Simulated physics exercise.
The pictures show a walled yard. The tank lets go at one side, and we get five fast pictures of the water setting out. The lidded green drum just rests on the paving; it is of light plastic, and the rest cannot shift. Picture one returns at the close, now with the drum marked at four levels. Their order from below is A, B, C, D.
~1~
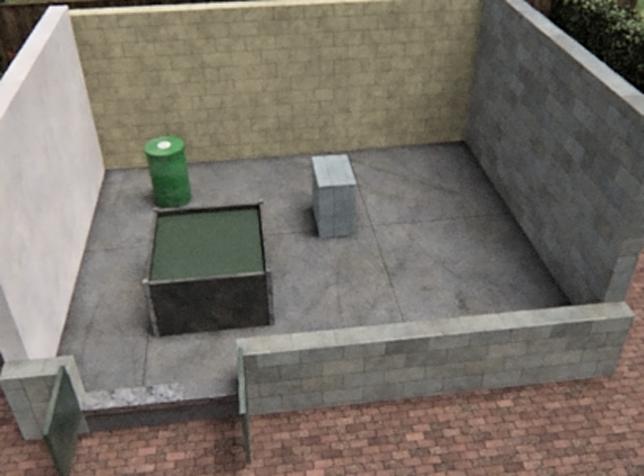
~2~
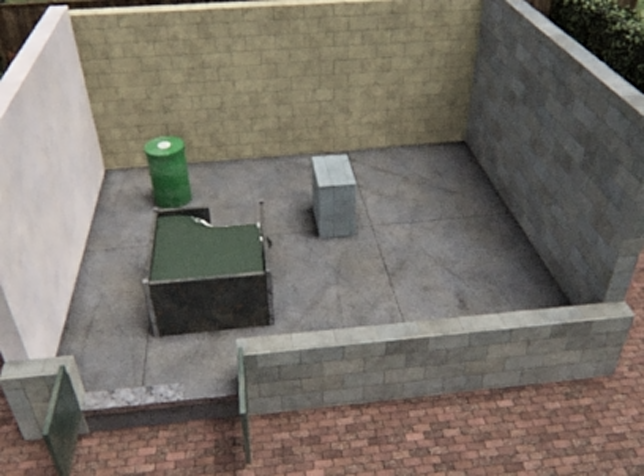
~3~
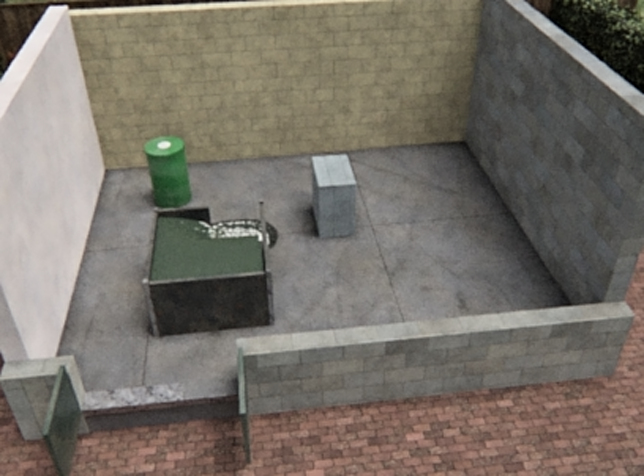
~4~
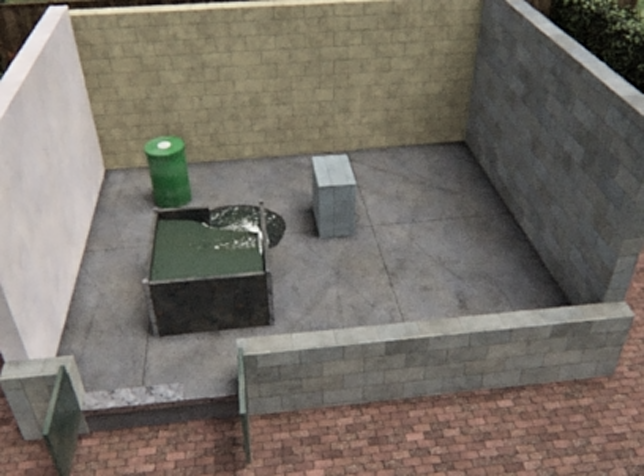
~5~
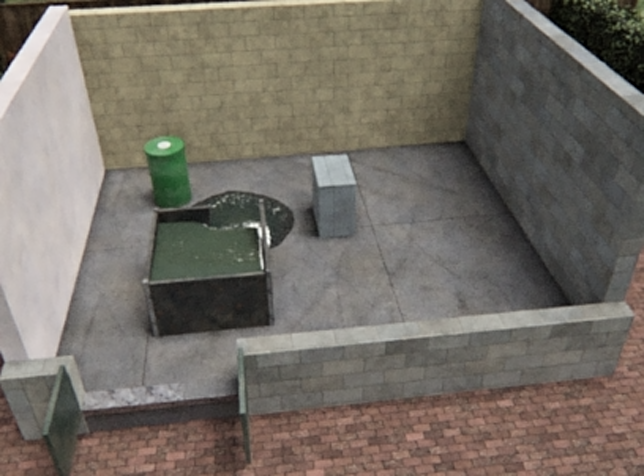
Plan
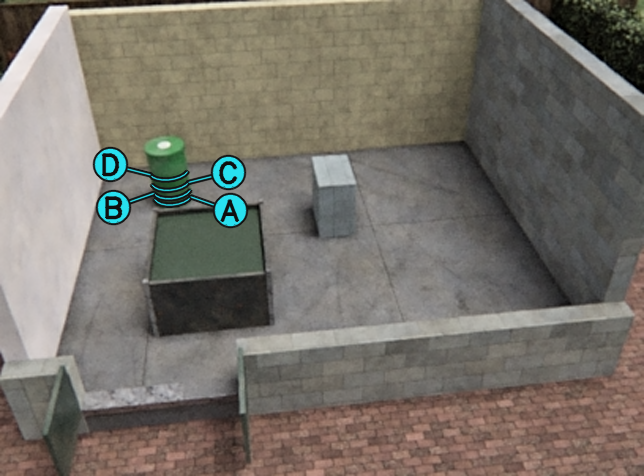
A walled yard held a square tank of dark green water, a green drum and a gray block; the tank's back right corner opened, and water poured out and spread across the paving behind it.
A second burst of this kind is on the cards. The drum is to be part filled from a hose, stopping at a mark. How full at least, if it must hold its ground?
Take B.
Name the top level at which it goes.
A it is.
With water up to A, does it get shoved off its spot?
Yes, that goes wrong.
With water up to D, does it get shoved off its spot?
No, that is safe.
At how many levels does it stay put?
Three of the four.
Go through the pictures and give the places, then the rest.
Lid of the green drum at (165, 146); tank full, its middle at (209, 245); open gate at (156, 350).
Water covers 1 % of the ground, mostly out of sight from here.
Water covers 2 % of the ground, mostly out of sight from here.
Water covers 4 % of the ground and is seen nearest the drum at (273, 215).
Lid of the green drum at (165, 146); water covers 7 % of the ground and is seen nearest the drum at (202, 204).
On the marked copy, A at (172, 205); B at (171, 198); C at (169, 190); D at (168, 179); from the bottom up A, B, C, D.
If A is chosen, it is pushed about its own width away.
If B is chosen, it does not move.
If C is chosen, it does not move.
If D is chosen, it does not move.
